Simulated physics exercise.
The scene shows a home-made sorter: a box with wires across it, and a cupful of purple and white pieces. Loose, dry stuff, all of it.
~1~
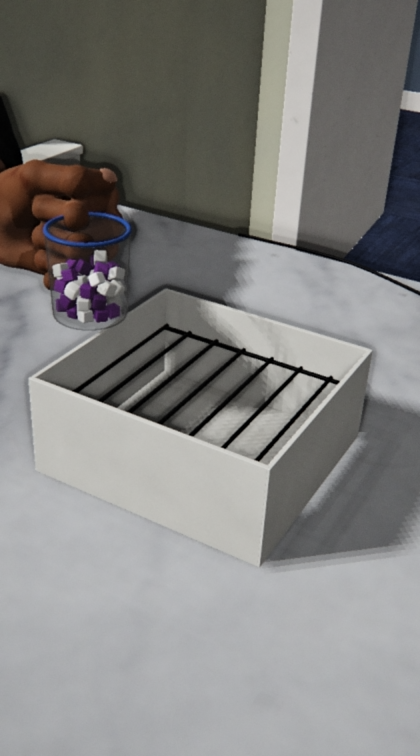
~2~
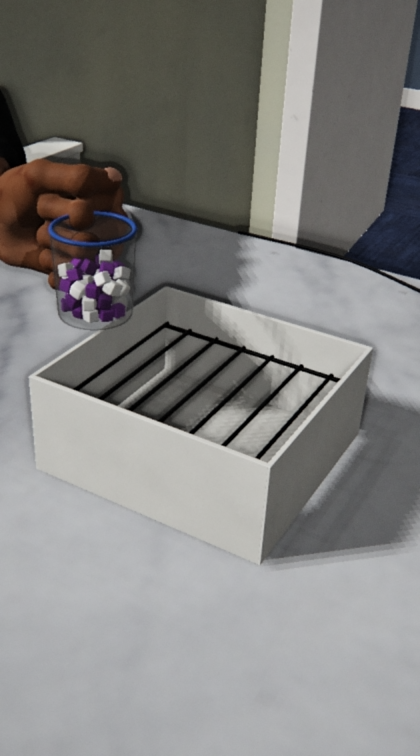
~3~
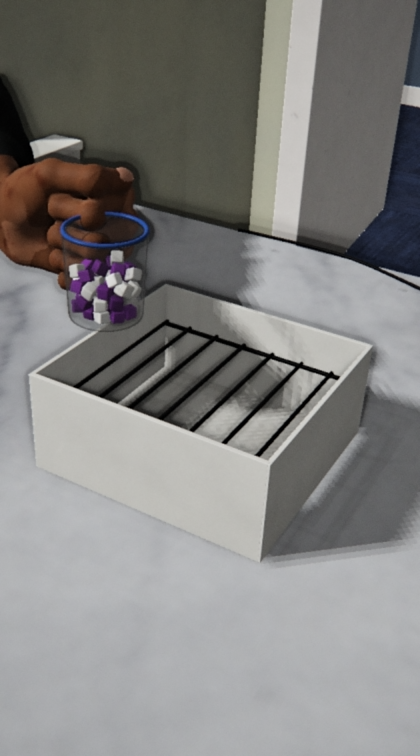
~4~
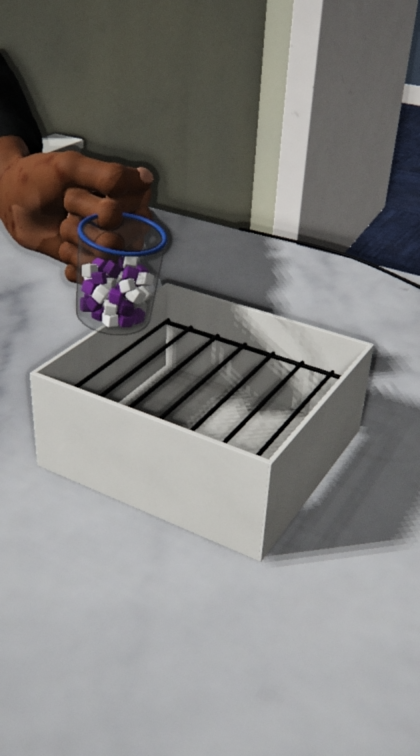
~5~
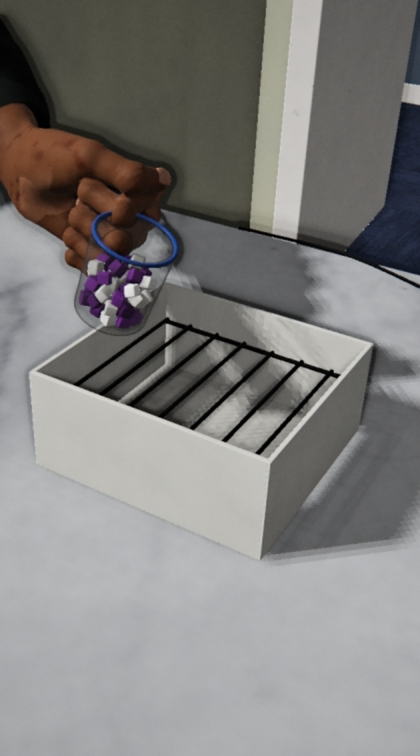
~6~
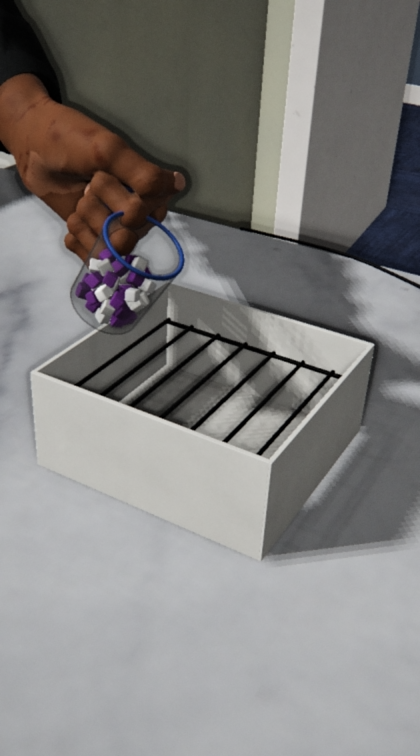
The clip opens on a hand holding a clear, blue-rimmed cup of purple and white pieces upright beside a white box with dark wires across it. The hand moves the cup a short way right, then tilts it toward the box, the pieces still inside.
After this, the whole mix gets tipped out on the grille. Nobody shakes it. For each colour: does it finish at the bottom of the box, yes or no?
Purple ones: Yes; white ones: Yes.
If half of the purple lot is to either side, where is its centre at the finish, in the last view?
Looks like somewhere close to (175, 448).
Then, 0.27 s later than the last frame, purple ones, every one in the cup; white ones, every one in the cup.
Then, 0.61 s later than the last frame, purple ones, every one in the cup; white ones, every one in the cup.
Then, 0.97 s later than the last frame, purple ones, the larger part in the cup, about a tenth on or over the wires, about a tenth under the rack; white ones, the larger part in the cup, roughly a quarter on or over the wires.
When it is over, purple ones, about a tenth on the wires, almost all under the rack; white ones, about a tenth on the wires, almost all under the rack.
